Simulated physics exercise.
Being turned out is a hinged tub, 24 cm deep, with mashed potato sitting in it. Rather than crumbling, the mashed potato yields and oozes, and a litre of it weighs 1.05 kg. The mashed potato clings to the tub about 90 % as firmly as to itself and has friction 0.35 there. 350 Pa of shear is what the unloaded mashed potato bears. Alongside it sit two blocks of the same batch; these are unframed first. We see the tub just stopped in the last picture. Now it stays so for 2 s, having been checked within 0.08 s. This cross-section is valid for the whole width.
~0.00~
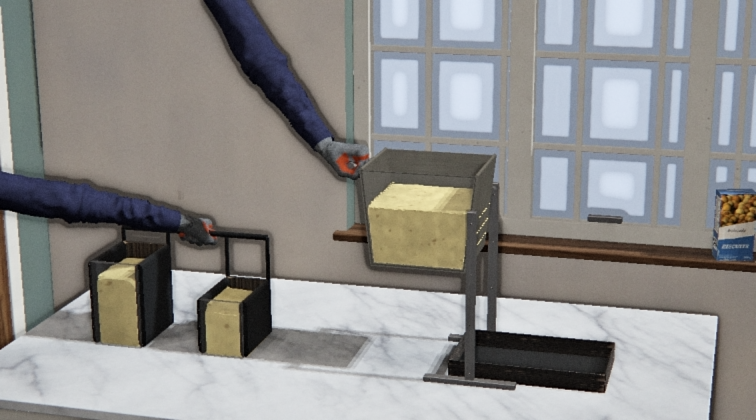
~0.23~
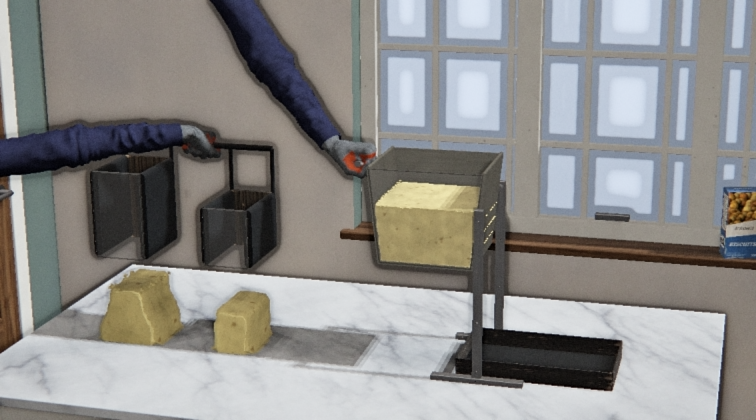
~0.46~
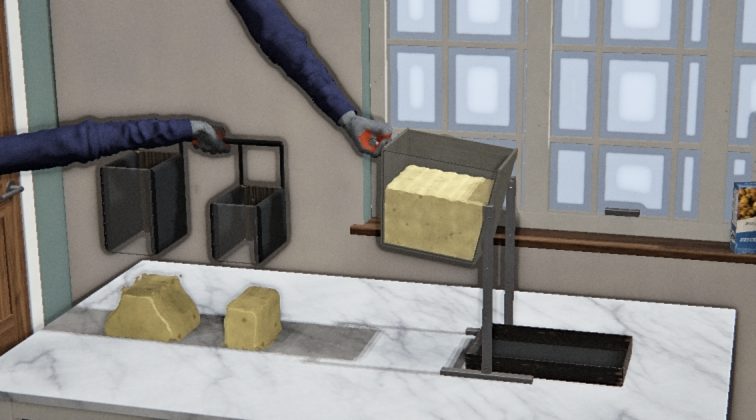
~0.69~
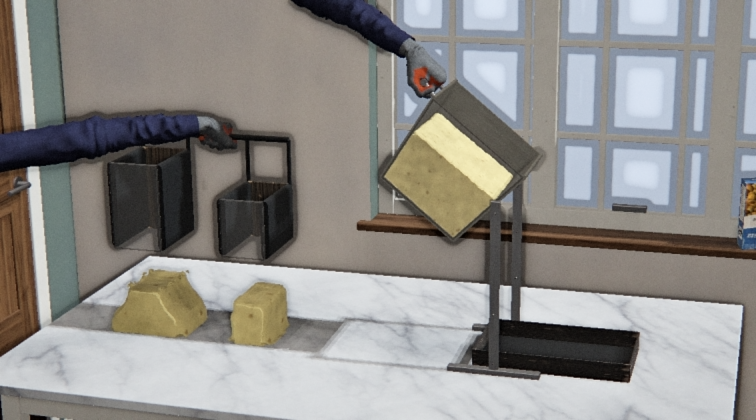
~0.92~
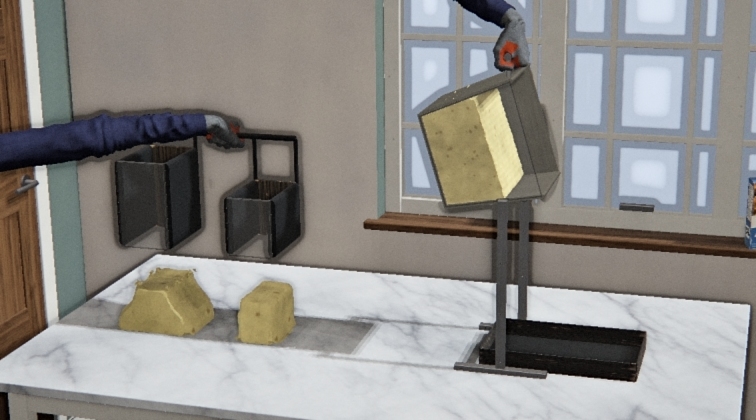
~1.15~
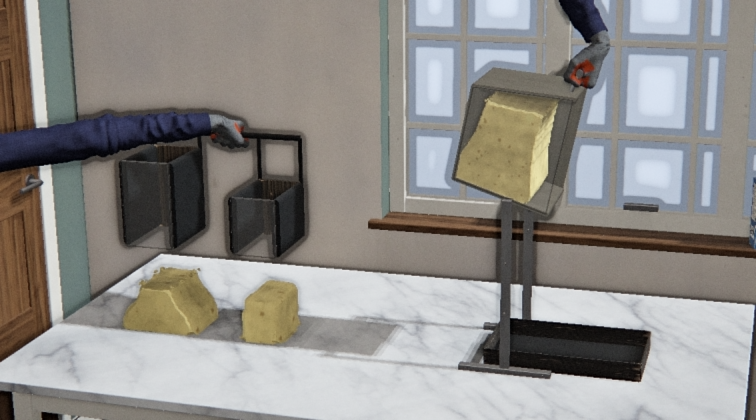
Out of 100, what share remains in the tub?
30 out of 100.
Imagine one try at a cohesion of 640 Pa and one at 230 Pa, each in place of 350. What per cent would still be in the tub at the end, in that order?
In order: Around 45 % and around 12 %.
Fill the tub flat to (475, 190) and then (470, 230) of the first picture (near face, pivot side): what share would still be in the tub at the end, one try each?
Close to 16 percent the first time and close to 50 percent the second.
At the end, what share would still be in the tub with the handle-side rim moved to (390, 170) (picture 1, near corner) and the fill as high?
Roughly 40 %.
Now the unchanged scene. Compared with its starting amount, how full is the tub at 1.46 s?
Near 40 %.
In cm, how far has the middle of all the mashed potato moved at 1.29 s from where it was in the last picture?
About 9 cm.
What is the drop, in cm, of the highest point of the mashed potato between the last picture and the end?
Roughly 17 cm.
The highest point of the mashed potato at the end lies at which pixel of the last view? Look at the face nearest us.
Highest point: Approx. (512, 173).
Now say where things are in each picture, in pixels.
Handle-side rim at (363, 170), tilt 0 degrees; top of the mashed potato at (459, 212); blocks stand 20 cm, 13 cm (left to right), in the first picture.
Handle-side rim at (370, 168), tilt 0 degrees; top of the mashed potato at (466, 210); blocks stand 16 cm, 12 cm (left to right), in the second picture.
Handle-side rim at (385, 149), tilt 8 degrees; top of the mashed potato at (392, 188); blocks stand 14 cm, 12 cm (left to right), in the third picture.
Handle-side rim at (435, 99), tilt 39 degrees; top of the mashed potato at (419, 134); blocks stand 14 cm, 12 cm (left to right), in the fourth picture.
Handle-side rim at (511, 83), tilt 73 degrees; top of the mashed potato at (470, 100); blocks stand 14 cm, 12 cm (left to right), in the fifth picture.
Handle-side rim at (574, 102), tilt 102 degrees; top of the mashed potato at (492, 103); blocks stand 14 cm, 12 cm (left to right), in the sixth picture.
After 1.29 s, the tub is at 102 degrees and holds 82 %.
After 1.46 s, the tub is at 102 degrees and holds 40 %.
After 1.63 s, the tub is at 102 degrees and holds 33 %.
After 1.80 s, the tub is at 102 degrees and holds 30 %.
After 3.15 s, at the end, the tub is at 102 degrees and holds 30 %.
